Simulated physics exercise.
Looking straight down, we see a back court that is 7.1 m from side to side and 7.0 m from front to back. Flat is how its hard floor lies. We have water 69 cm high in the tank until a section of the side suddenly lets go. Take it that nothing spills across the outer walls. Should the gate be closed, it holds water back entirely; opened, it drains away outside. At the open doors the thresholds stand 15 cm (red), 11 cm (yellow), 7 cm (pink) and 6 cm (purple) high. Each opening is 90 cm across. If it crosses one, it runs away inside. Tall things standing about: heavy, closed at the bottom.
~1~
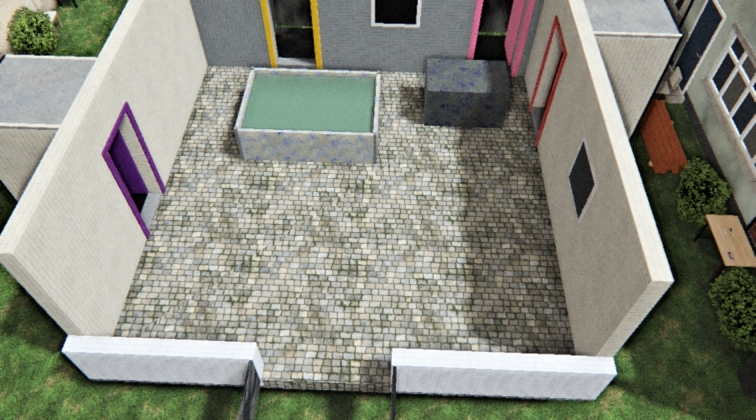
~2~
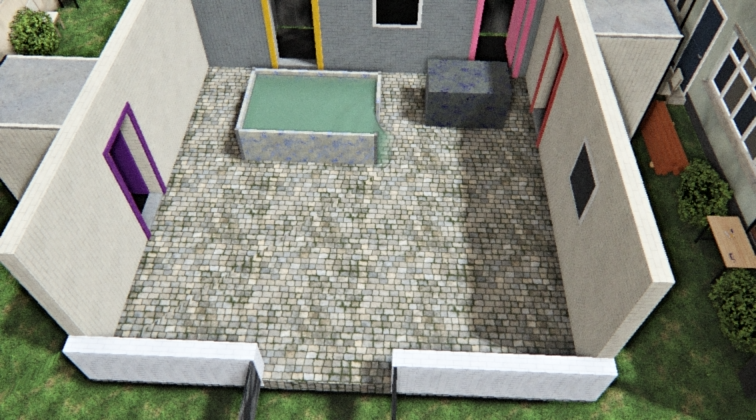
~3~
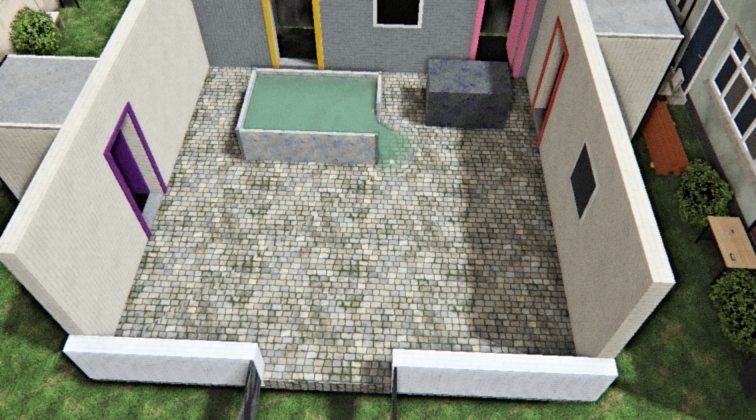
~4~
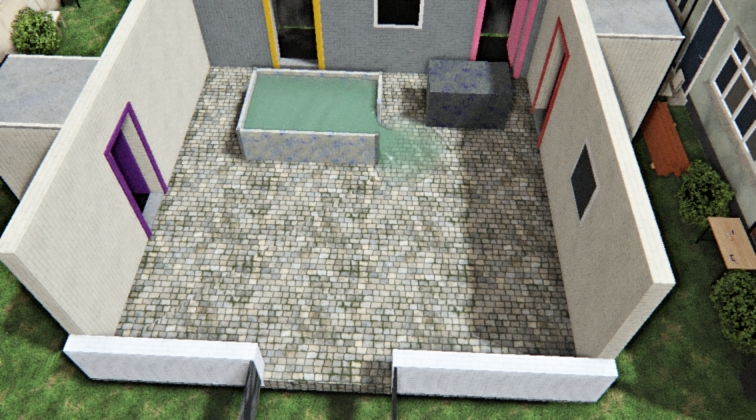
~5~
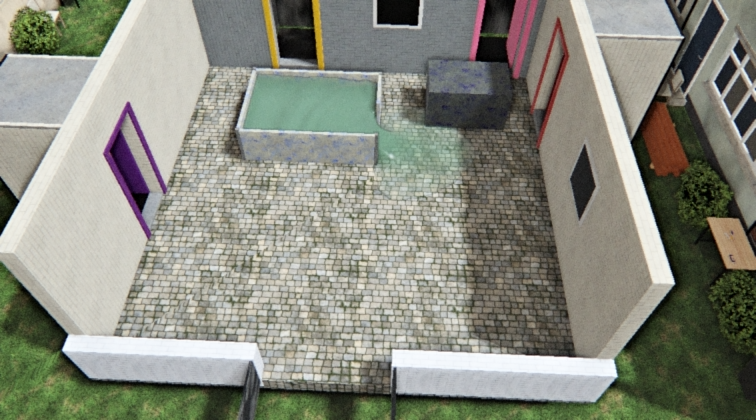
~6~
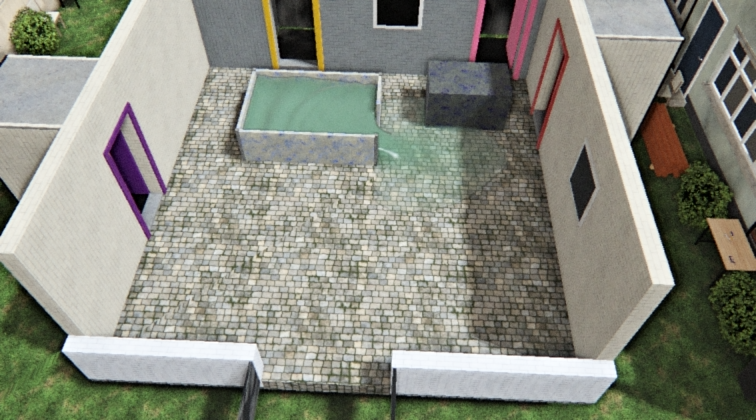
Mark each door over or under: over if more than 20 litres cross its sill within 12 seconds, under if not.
Marks: Red door: Over; yellow door: Under; pink door: Over; purple door: Under.
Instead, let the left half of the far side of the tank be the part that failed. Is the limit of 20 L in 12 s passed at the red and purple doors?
Red: Within limit; purple: Within limit.
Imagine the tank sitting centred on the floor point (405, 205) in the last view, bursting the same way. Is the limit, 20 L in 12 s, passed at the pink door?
Against the limit, the pink door gets more than that.
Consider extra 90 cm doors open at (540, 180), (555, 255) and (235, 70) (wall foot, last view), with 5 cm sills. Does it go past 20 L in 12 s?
Result in order - more than that, more than that, not enough.
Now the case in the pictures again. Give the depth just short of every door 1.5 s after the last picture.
Depths: Red door 24 cm, yellow door 0 cm, pink door 0 cm, purple door 0 cm.
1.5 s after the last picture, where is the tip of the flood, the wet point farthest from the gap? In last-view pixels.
(568, 335).
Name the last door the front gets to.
It would be the purple one.
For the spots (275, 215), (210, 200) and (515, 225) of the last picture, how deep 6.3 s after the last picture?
Reading - approx. 1 / 0 / 9 cm.
Then, 0.7 s after the last picture water covers 20 % of the floor and is deepest (38 cm) near (382, 152); red door 9 cm at the sill, 5 L in, yellow door not reached, pink door not reached, purple door not reached.
Then, 1.5 s after the last picture water covers 30 % of the floor and is deepest (38 cm) near (535, 145); red door 24 cm at the sill, 54 L in, yellow door not reached, pink door not reached, purple door not reached.
Then, 2.8 s after the last picture water covers 40 % of the floor and is deepest (26 cm) near (576, 379); red door 20 cm at the sill, 127 L in, yellow door not reached, pink door 13 cm at the sill, 7 L in, purple door not reached.
Then, 6.3 s after the last picture water covers 75 % of the floor and is deepest (17 cm) near (574, 368); red door 13 cm at the sill, 185 L in, yellow door 4 cm at the sill, 0 L in, pink door 11 cm at the sill, 72 L in, purple door not reached.
Then, 11.3 s after the last picture water covers 100 % of the floor and is deepest (10 cm) near (178, 157); red door 7 cm at the sill, 186 L in, yellow door 4 cm at the sill, 0 L in, pink door 7 cm at the sill, 95 L in, purple door 6 cm at the sill, 0 L in.
